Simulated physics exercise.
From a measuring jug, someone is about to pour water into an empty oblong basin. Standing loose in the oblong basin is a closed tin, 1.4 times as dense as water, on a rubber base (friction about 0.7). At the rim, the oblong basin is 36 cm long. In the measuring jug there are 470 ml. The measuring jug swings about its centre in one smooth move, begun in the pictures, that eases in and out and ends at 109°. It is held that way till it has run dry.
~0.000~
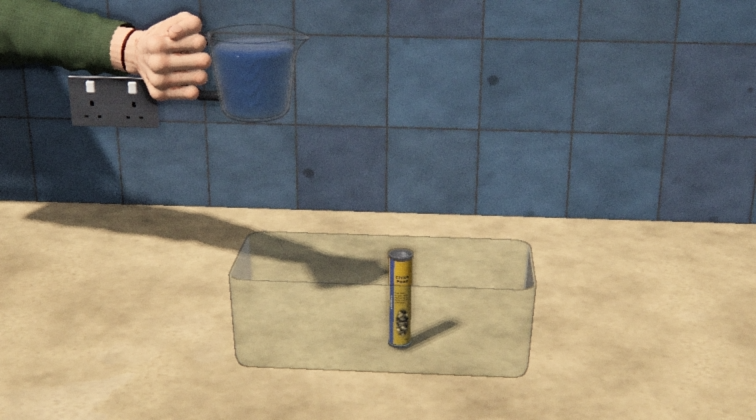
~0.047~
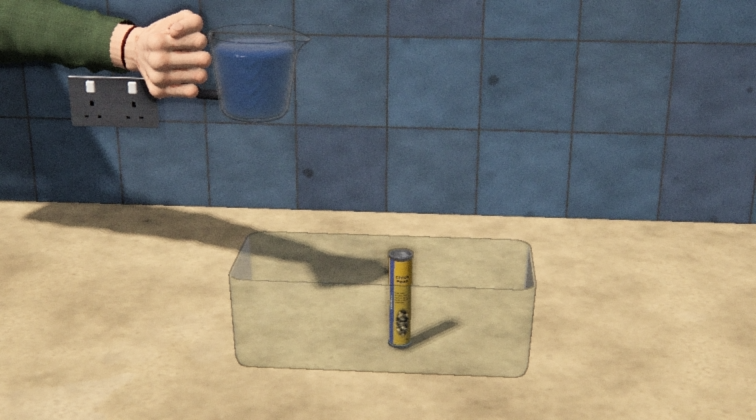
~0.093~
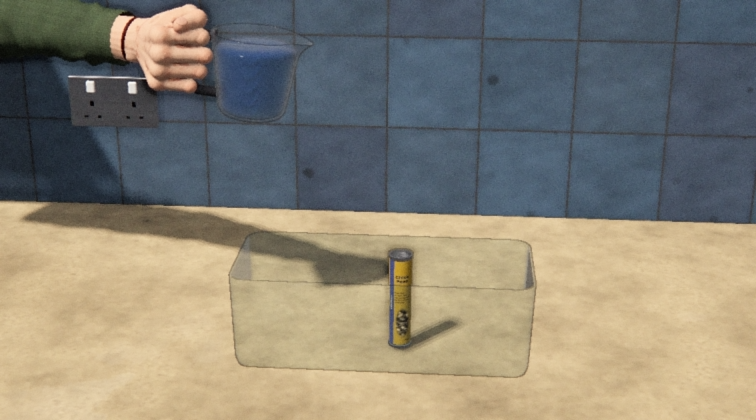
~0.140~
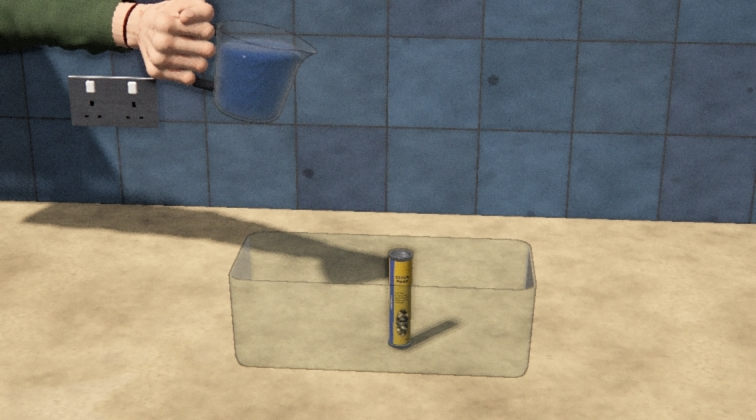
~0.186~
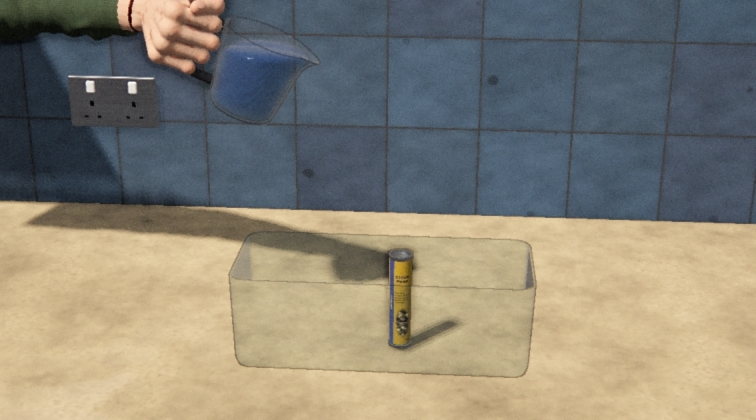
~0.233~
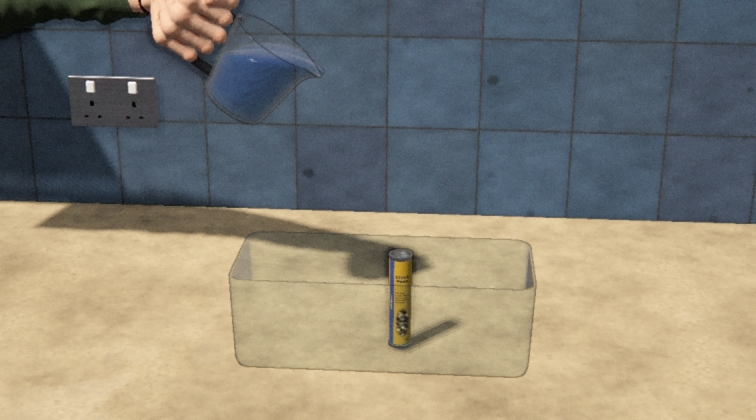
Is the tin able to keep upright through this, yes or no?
No, it topples.
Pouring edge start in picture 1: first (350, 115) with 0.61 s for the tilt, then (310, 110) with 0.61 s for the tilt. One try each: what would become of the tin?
In the first try it remains standing; in the second it remains standing.
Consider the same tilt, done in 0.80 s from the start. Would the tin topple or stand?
Outcome - the tin comes down.
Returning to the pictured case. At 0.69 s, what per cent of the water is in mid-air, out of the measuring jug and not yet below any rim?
Something like 22 per cent is in the air then.
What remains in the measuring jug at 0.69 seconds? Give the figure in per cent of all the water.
Close to 4 percent of the whole amount.
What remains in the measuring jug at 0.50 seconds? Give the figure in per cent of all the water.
Around 38 percent.
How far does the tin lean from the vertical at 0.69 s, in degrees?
It is at some 10°.
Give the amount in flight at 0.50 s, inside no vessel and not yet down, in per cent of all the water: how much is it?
At that moment, about 50 percent.
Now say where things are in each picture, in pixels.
Tilt 0°; pouring edge (310, 37); surface from (214, 44) to (297, 46); the oblong basin's rim runs from (239, 256) to (533, 266); the tin's top is at (401, 258), in the first frame.
Tilt 2°; pouring edge (311, 38); surface from (215, 44) to (298, 47), in the second frame.
Tilt 6°; pouring edge (314, 43); surface from (217, 42) to (300, 49), in the third frame.
Tilt 14°; pouring edge (318, 51); surface from (221, 42) to (304, 51), in the fourth frame.
Tilt 23°; pouring edge (321, 62); surface from (224, 47) to (312, 55), in the fifth frame.
Tilt 35°; pouring edge (323, 76); surface from (221, 56) to (314, 64); 2 per cent is over the edge, in the sixth frame.
After 0.50 s the tilt is 100° and 38 per cent is still to pour; the tin stands where it began.
After 0.69 s the tilt is 109° and 4 per cent is still to pour; the tin leans 10°.
After 0.89 s the tilt is 109° and 0 per cent is still to pour; the tin leans 51°.
After 1.11 s the tilt is 109° and 0 per cent is still to pour; the tin lies on its side.
In the end the tin lies on its side.
